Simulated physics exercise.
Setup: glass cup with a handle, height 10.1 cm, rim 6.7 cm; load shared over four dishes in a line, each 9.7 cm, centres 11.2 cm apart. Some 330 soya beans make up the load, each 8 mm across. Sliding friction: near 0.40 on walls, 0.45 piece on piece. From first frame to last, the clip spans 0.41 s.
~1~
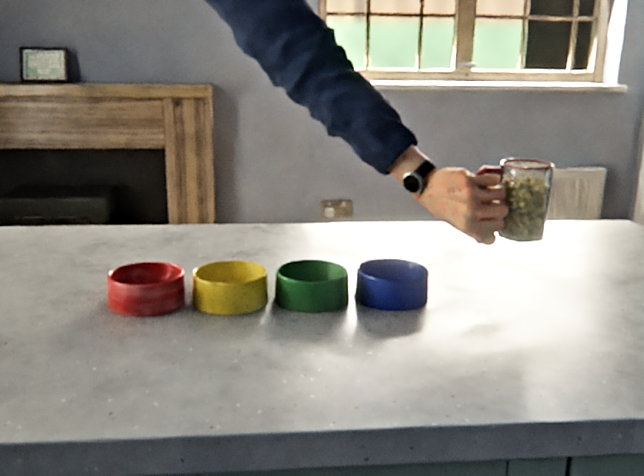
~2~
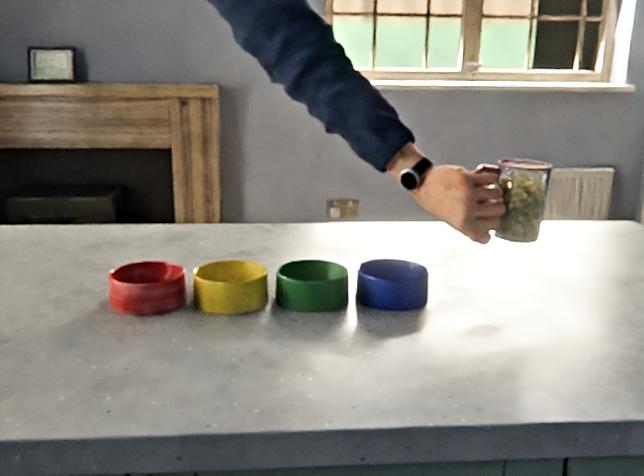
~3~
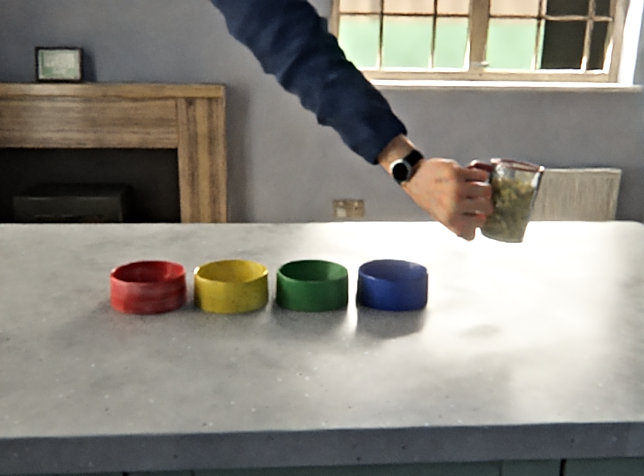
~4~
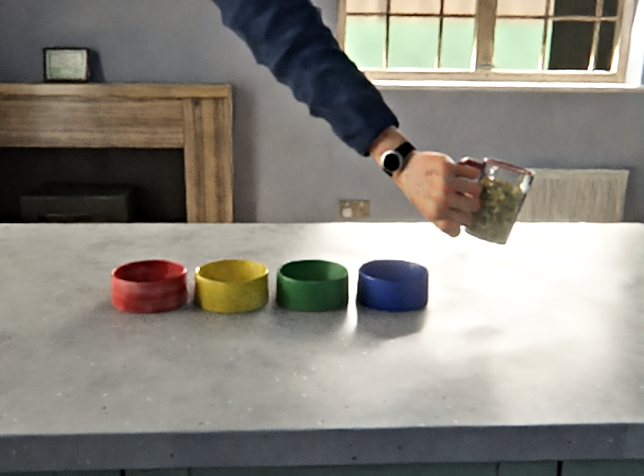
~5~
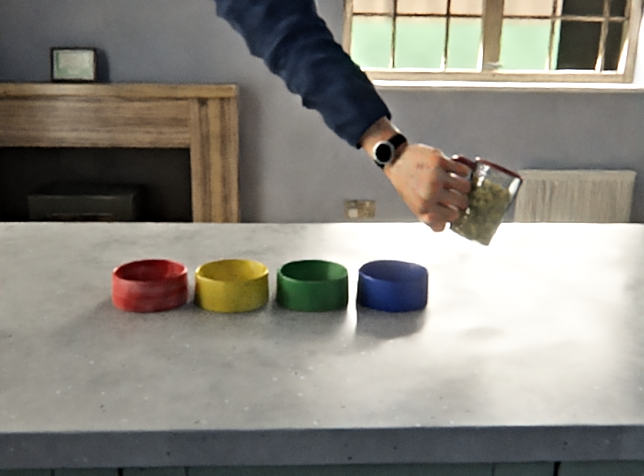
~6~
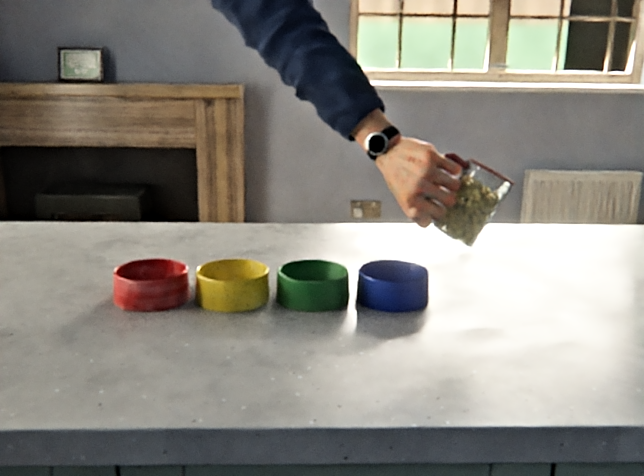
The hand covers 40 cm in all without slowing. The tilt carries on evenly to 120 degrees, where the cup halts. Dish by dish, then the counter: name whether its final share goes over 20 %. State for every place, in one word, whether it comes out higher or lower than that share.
Red dish: Lower, blue dish: Lower, green dish: Higher, yellow dish: Lower, counter: Lower.
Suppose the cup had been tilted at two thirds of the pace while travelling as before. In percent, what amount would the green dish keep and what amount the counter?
Shares: Green at 80; counter at 20.
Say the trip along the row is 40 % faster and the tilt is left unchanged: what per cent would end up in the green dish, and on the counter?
In that case: Green 70, and counter 30.
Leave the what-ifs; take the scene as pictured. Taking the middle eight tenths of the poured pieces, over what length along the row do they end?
Spread: Around 9 cm.
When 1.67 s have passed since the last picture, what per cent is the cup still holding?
Around 0 in a hundred.
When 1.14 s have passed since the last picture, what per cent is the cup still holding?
That would be some 65 per cent.
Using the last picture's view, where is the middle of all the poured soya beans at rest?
Around (313, 287).
Then, 0.68 s after the last picture, tilt 81 degrees; cup holds 100 %.
Then, 1.14 s after the last picture, tilt 117 degrees; cup holds 65 %, blue 5 %, green 20 %.
Then, 1.67 s after the last picture, tilt 120 degrees; cup holds 0 %, blue 5 %, green 80 %.
In the end, red 0 %, blue 5 %, green 80 %, yellow 0 %, counter 10 %.
